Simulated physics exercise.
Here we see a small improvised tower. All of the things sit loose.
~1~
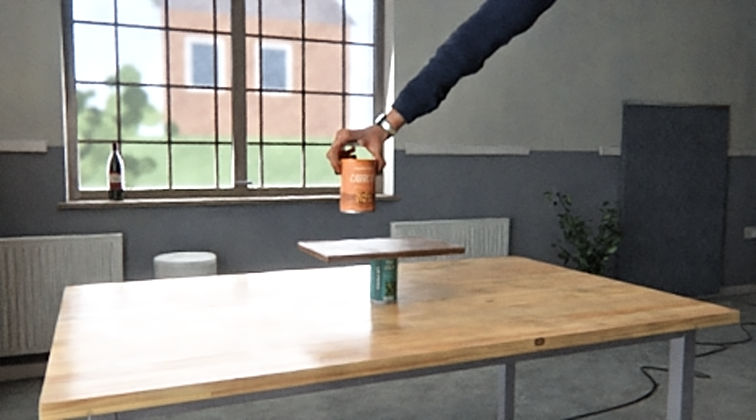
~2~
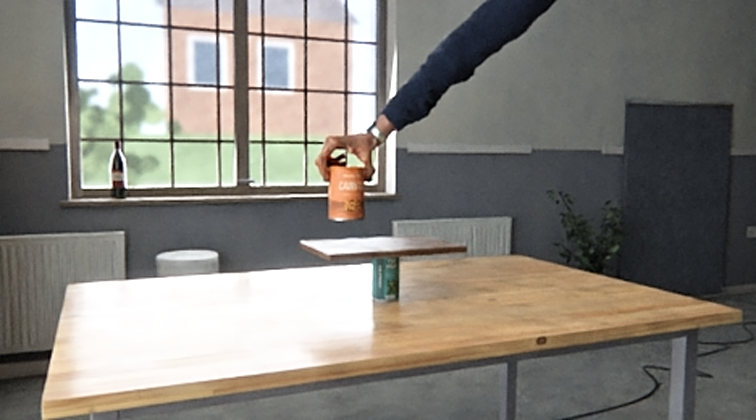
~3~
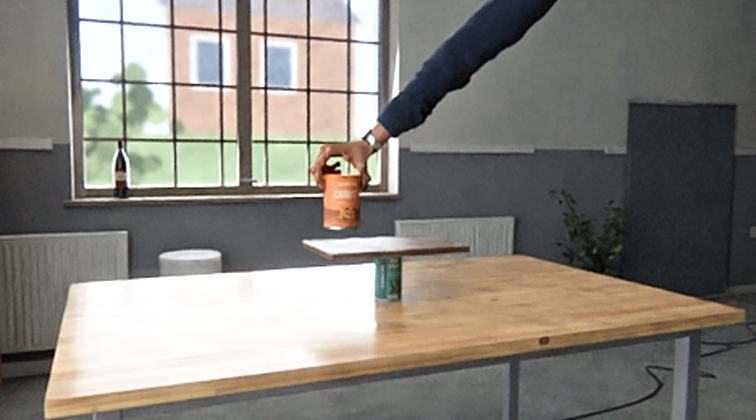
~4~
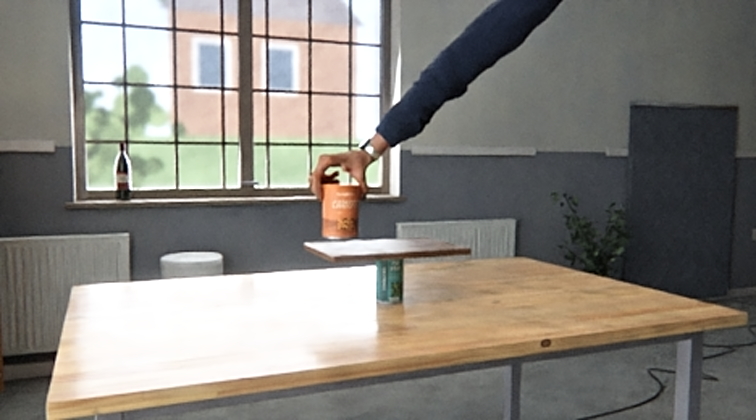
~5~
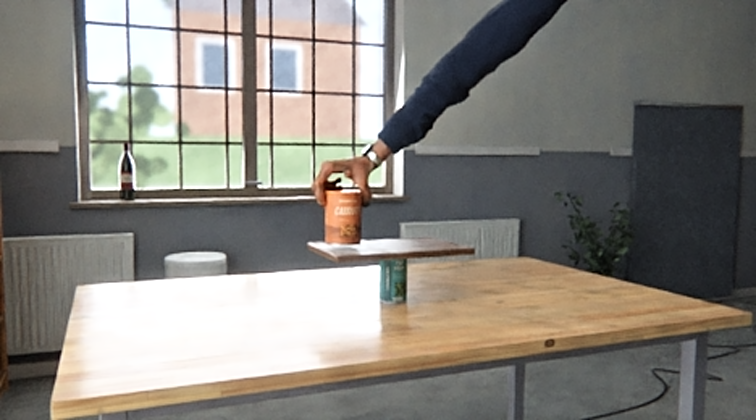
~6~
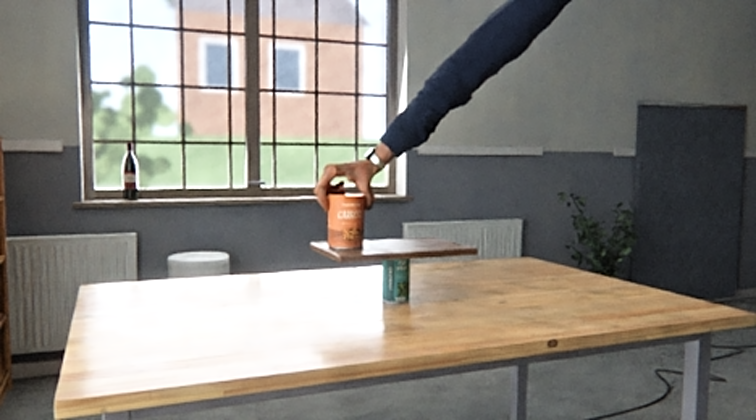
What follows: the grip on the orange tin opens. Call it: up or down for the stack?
Down - it falls.
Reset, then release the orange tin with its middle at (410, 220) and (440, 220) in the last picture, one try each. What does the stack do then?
Try one: The stack remains standing; try two: The stack collapses.
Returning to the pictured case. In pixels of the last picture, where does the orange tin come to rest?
I'd point to roughly (297, 292).
Then, 0.30 s past the last view, orange tin now fallen; brown lid rocked 38° from its first pose.
Then, 0.40 s past the last view, brown lid rocked 55° from its first pose.
Finally, fallen, orange tin; down or leaning hard in the stack, brown lid; turquoise tin still in place. Final places as the last picture's camera would see them, orange tin near (297, 292). The stack comes apart.
